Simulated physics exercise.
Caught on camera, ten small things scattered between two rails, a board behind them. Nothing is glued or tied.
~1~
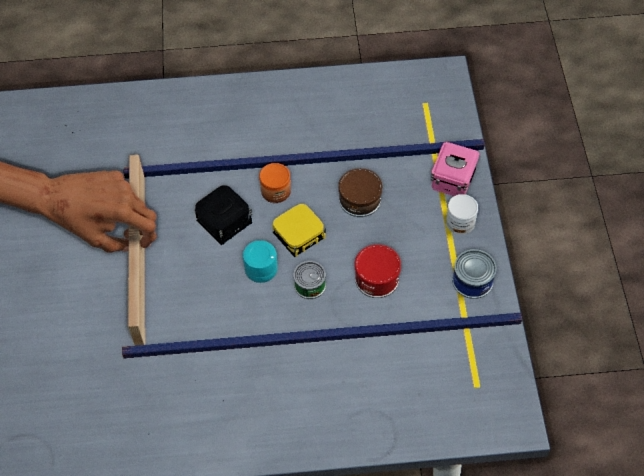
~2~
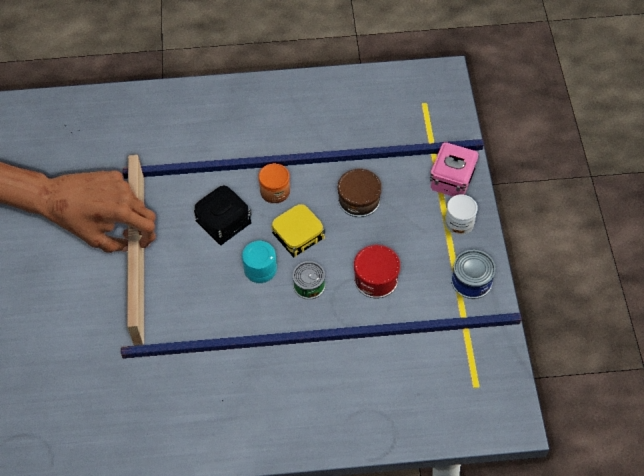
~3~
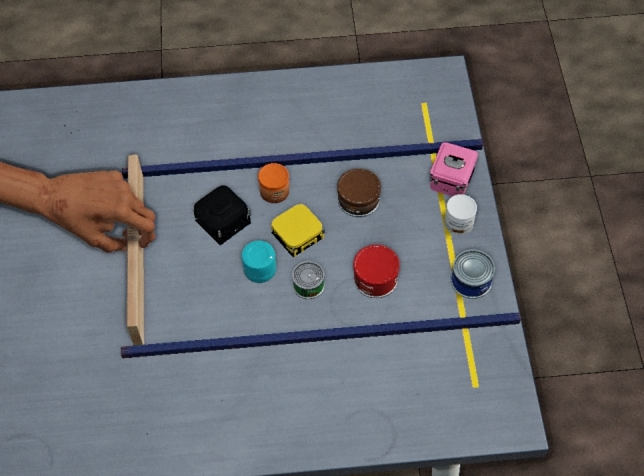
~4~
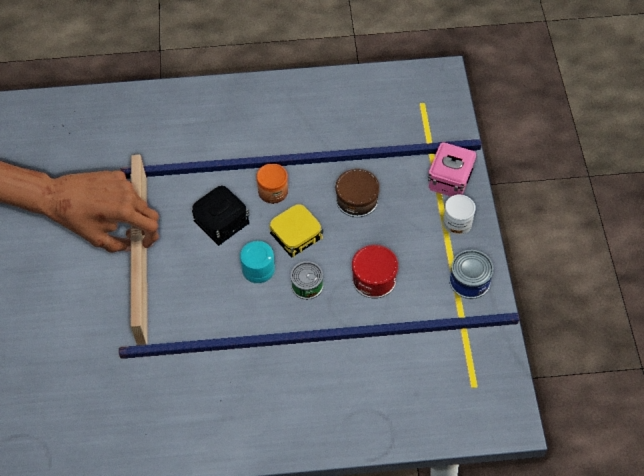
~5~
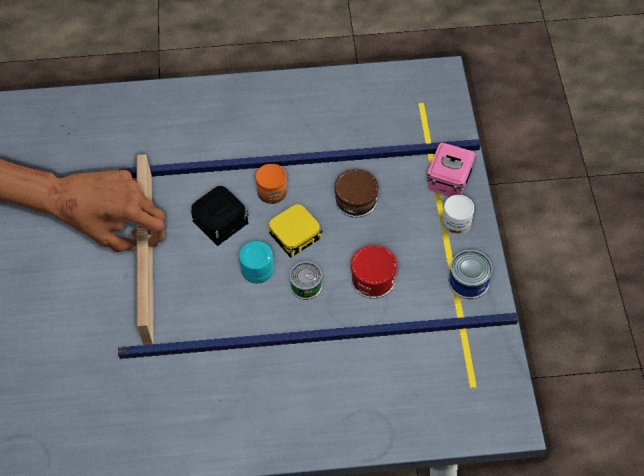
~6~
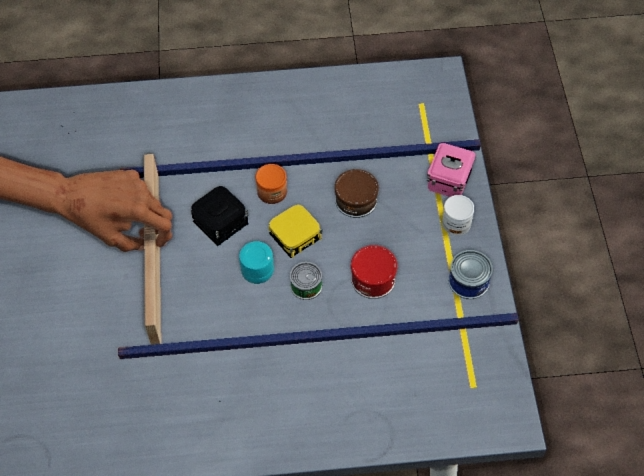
A hand sliding a wooden board slightly right between two blue rails, while the ten small objects ahead of it stay put.
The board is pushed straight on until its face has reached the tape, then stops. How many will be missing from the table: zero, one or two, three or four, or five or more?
The number that fall off is three or four.
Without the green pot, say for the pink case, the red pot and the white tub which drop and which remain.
The pink case drops off; the red pot is kept; the white tub is lost.
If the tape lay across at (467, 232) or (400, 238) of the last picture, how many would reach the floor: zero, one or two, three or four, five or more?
One after another: Five or more; none.
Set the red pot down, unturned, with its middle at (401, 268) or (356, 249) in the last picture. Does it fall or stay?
In that order, it remains up; survives.
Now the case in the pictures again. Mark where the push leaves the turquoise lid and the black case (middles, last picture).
First (465, 244), then (459, 186).
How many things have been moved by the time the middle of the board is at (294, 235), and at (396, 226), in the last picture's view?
The counts are 6 and 10.
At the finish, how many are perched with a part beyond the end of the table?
Overhanging: 2.
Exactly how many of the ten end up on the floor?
The count is 4.
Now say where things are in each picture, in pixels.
In the first picture, pink case (455, 171); blue tin (474, 274); white tub (462, 215); board (137, 248); tape (449, 233).
In the second picture, blue tin (473, 274); turquoise lid (260, 262).
In the third picture, white tub (460, 215); yellow case (297, 230).
In the fourth picture, pink case (452, 171); green pot (307, 280).
In the fifth picture, blue tin (470, 274); red pot (374, 272).
In the sixth picture, pink case (451, 171); blue tin (470, 275); white tub (458, 216); board (152, 247); tape (445, 234).
Soon after, none off yet; pink case at rest near (451, 171); blue tin at rest near (470, 275); white tub at rest near (458, 216).
After that, none off yet; pink case displaced about its own width near (488, 163); blue tin displaced about its own width near (500, 276); white tub displaced about its own width near (479, 212).
In the end, the number that fall off is three or four; gone, brown pot, white tub, blue tin and pink case.
